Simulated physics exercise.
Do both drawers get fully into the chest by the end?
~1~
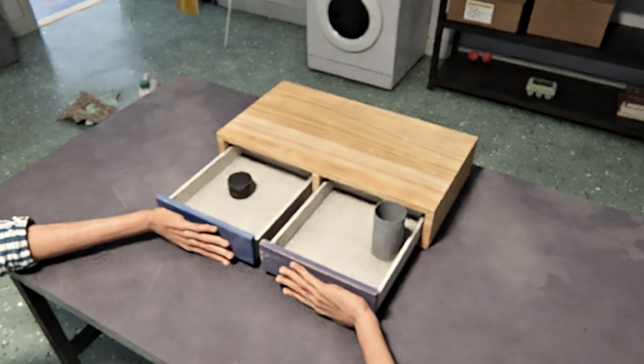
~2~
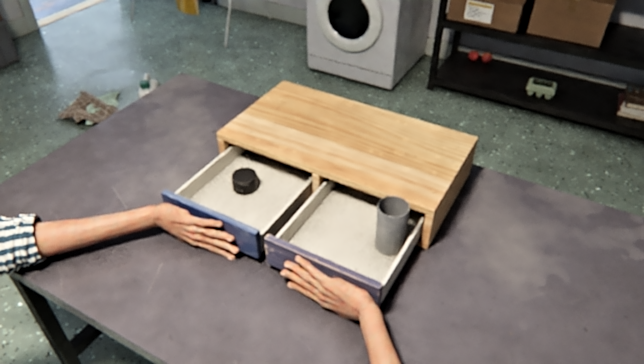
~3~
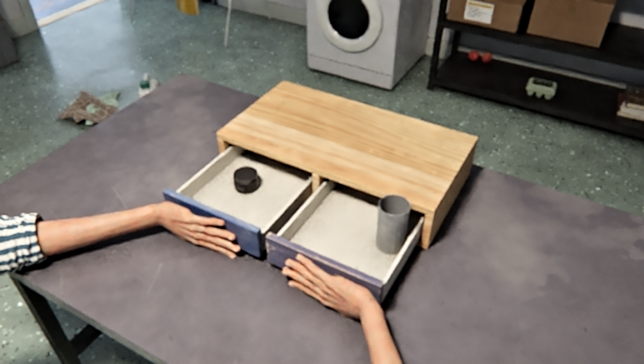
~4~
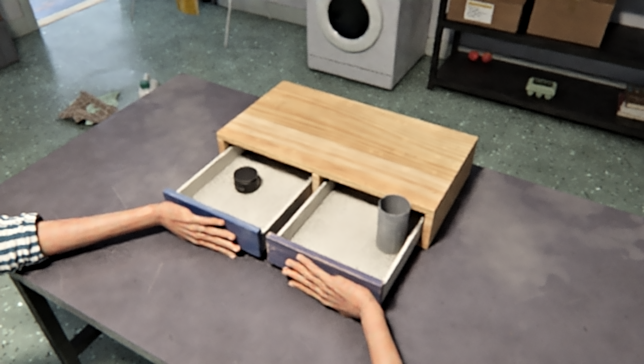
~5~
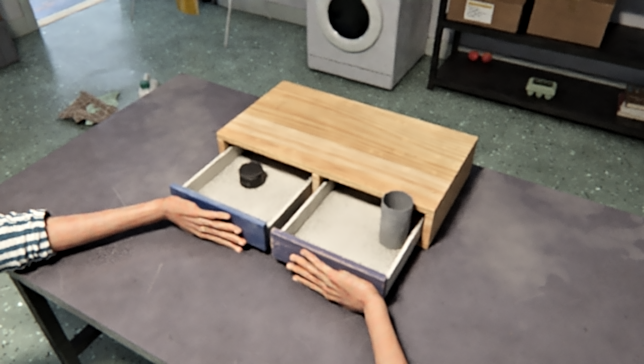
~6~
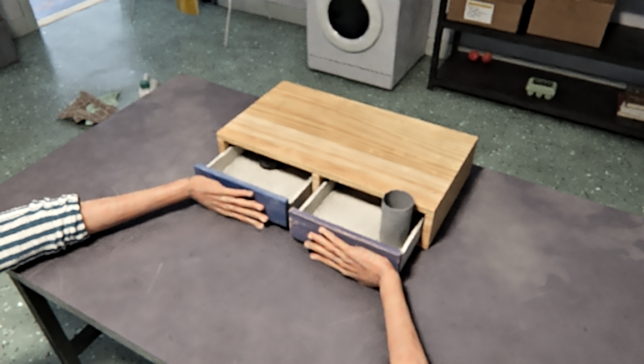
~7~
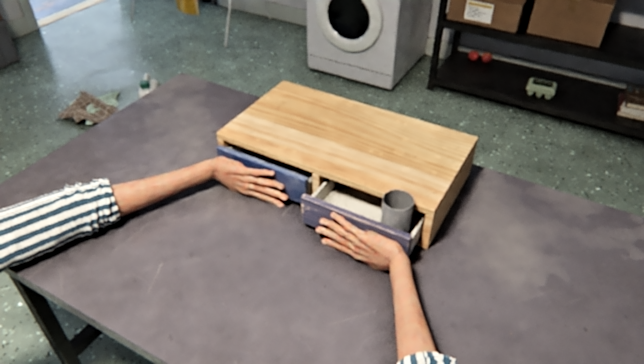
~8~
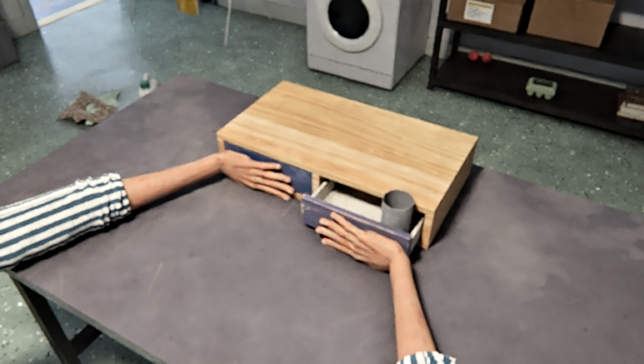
No, only the left drawer closes fully. The right drawer stops partway and stays ajar, with the grey beaker still upright in it.
